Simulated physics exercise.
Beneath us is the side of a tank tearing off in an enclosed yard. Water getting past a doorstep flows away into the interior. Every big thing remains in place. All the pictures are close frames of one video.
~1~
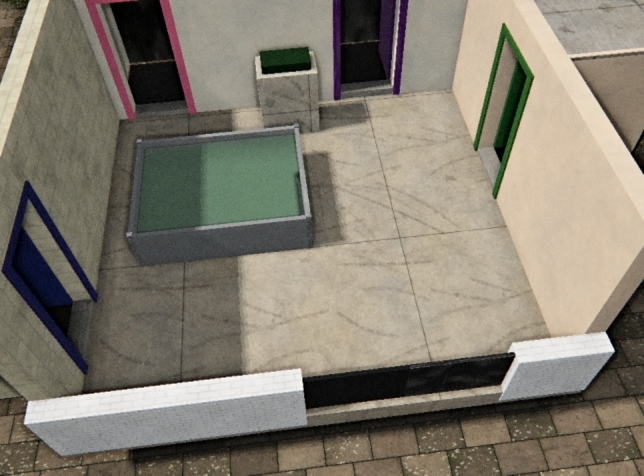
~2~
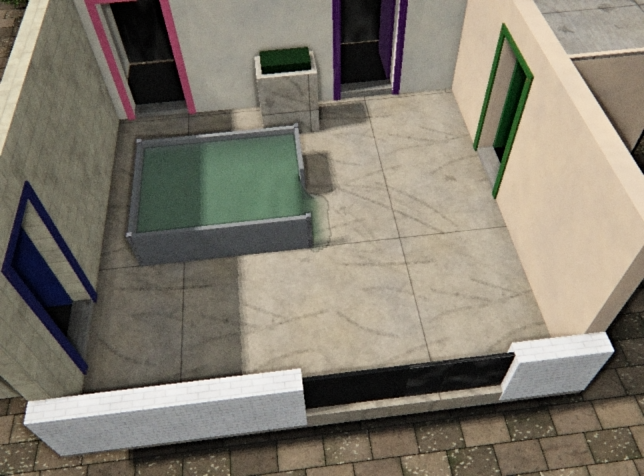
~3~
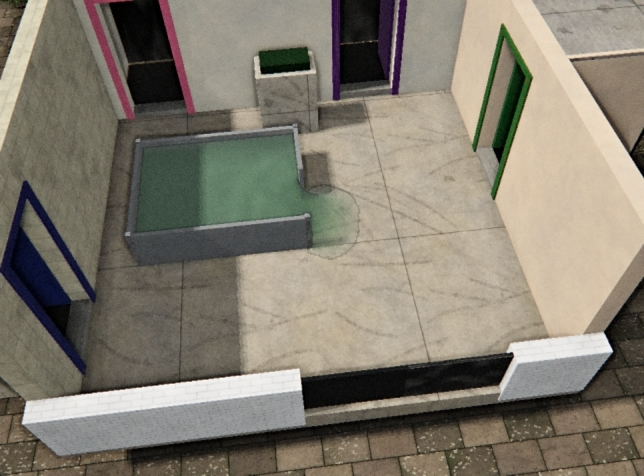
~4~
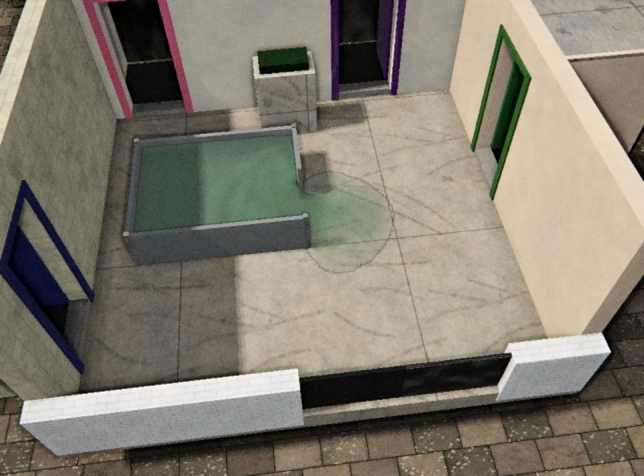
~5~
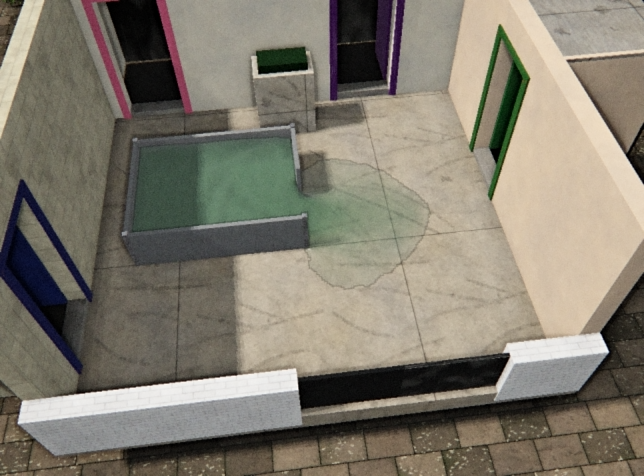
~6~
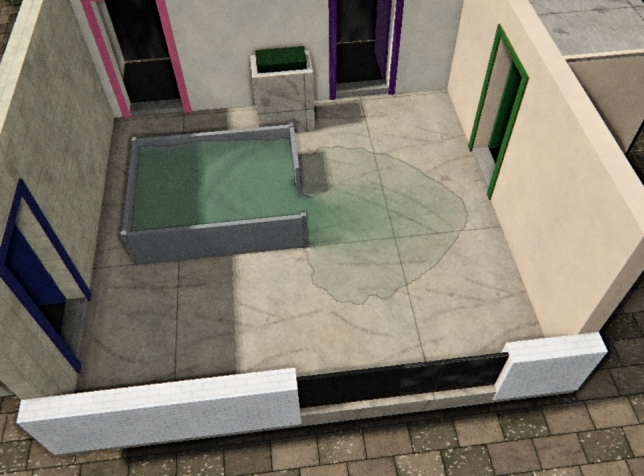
An enclosed yard with pale stone paving is seen from high above, looking down over its low white front wall. A grey tank of green water sits left of centre, with a blue-edged doorway at left, pink and purple ones behind, a green one at right, and a planter at the back. The tank's right side opens, and water pours out, spreading rightward and forward across the paving in a widening, thin sheet.
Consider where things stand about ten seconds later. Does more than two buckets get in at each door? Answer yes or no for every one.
Blue door: No, green door: Yes, purple door: No, pink door: No.
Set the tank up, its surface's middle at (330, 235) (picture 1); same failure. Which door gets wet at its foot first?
The one you want is the one in green.
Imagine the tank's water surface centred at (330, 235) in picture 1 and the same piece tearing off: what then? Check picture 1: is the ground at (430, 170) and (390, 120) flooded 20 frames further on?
Submerged, then submerged.
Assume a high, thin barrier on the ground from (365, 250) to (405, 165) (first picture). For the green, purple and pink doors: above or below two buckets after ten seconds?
So here's the picture: Green doesn't get there, purple gets past it, and pink doesn't get there.
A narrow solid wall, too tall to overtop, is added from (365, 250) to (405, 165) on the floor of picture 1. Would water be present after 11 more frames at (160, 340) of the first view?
I'd say it ends up unwetted.
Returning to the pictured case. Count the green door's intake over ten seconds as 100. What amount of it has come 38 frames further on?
Working it through, I arrive at 95 %.
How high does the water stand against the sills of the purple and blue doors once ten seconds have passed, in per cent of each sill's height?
Estimate, in order: 60 and 70 percent.
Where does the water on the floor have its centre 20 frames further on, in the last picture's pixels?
Around (329, 221).
A moment on, water covers 30 % of the floor; the blue door not reached, the green door under two buckets in, the purple door not reached, the pink door not reached.
Next, water covers 40 % of the floor; the blue door not reached, the green door over two buckets in, the purple door not reached, the pink door not reached.
Then, water covers 45 % of the floor; the blue door not reached, the green door far over two buckets in, the purple door wet at the sill, nothing in, the pink door not reached.
Later, water covers 85 % of the floor; the blue door wet at the sill, nothing in, the green door far over two buckets in, the purple door wet at the sill, nothing in, the pink door wet at the sill, nothing in.
In the end, water covers 95 % of the floor; the blue door wet at the sill, nothing in, the green door far over two buckets in, the purple door wet at the sill, nothing in, the pink door wet at the sill, nothing in.
